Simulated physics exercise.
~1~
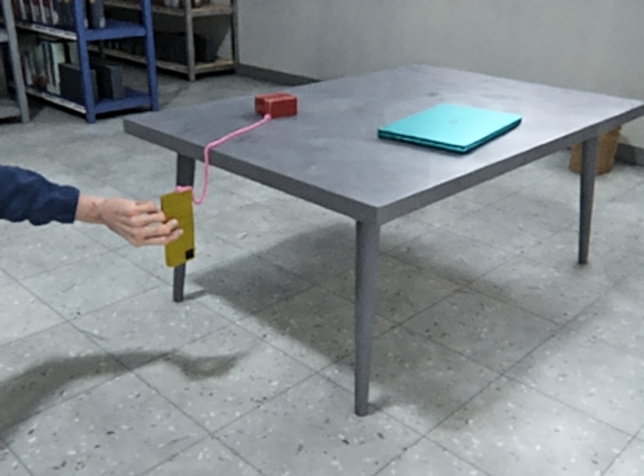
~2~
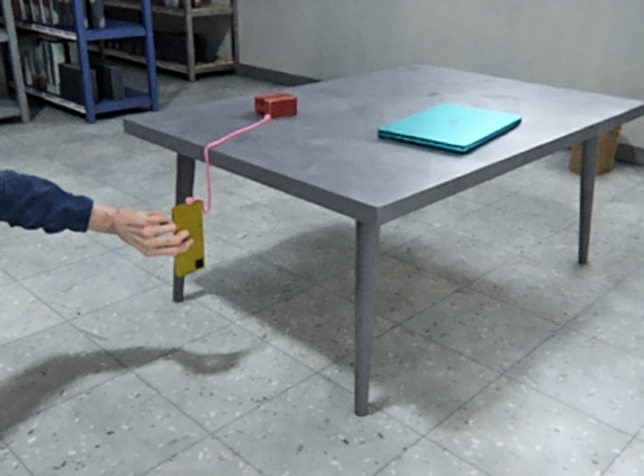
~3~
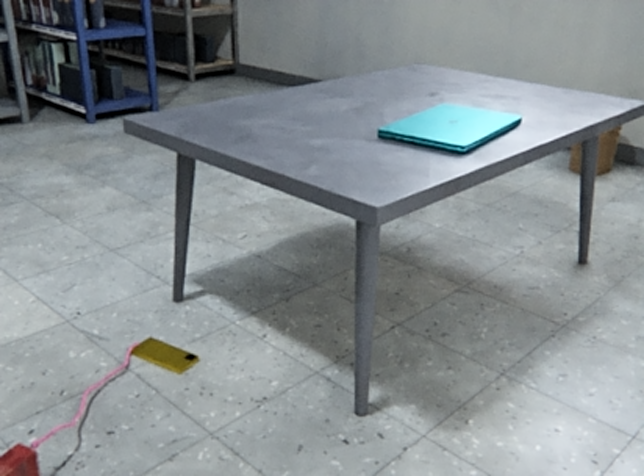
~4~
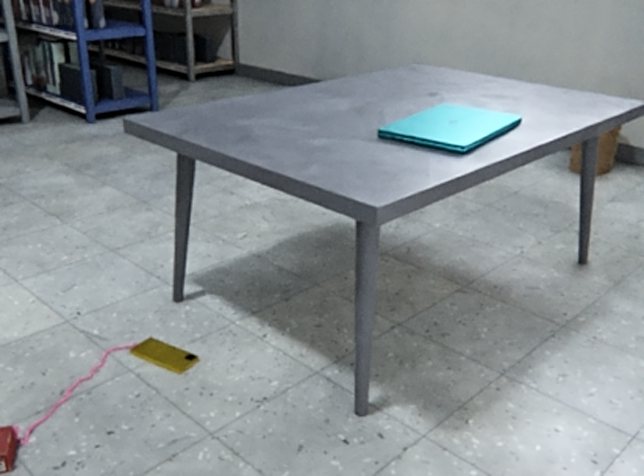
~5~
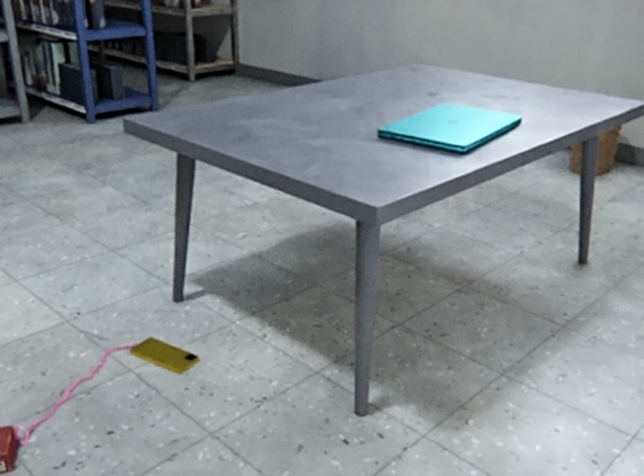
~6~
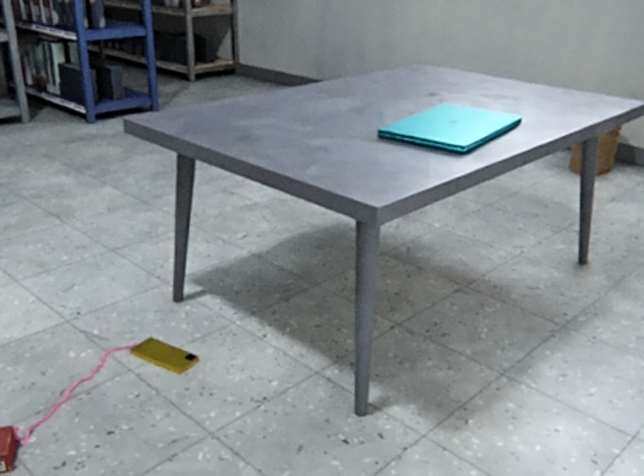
In the video, a hand holds a yellow phone tied by a pink shoelace to a red box on a gray table beside a turquoise laptop, then lets go. The phone drops to the floor, the box comes off the table too, and both lie still while the laptop stays put.
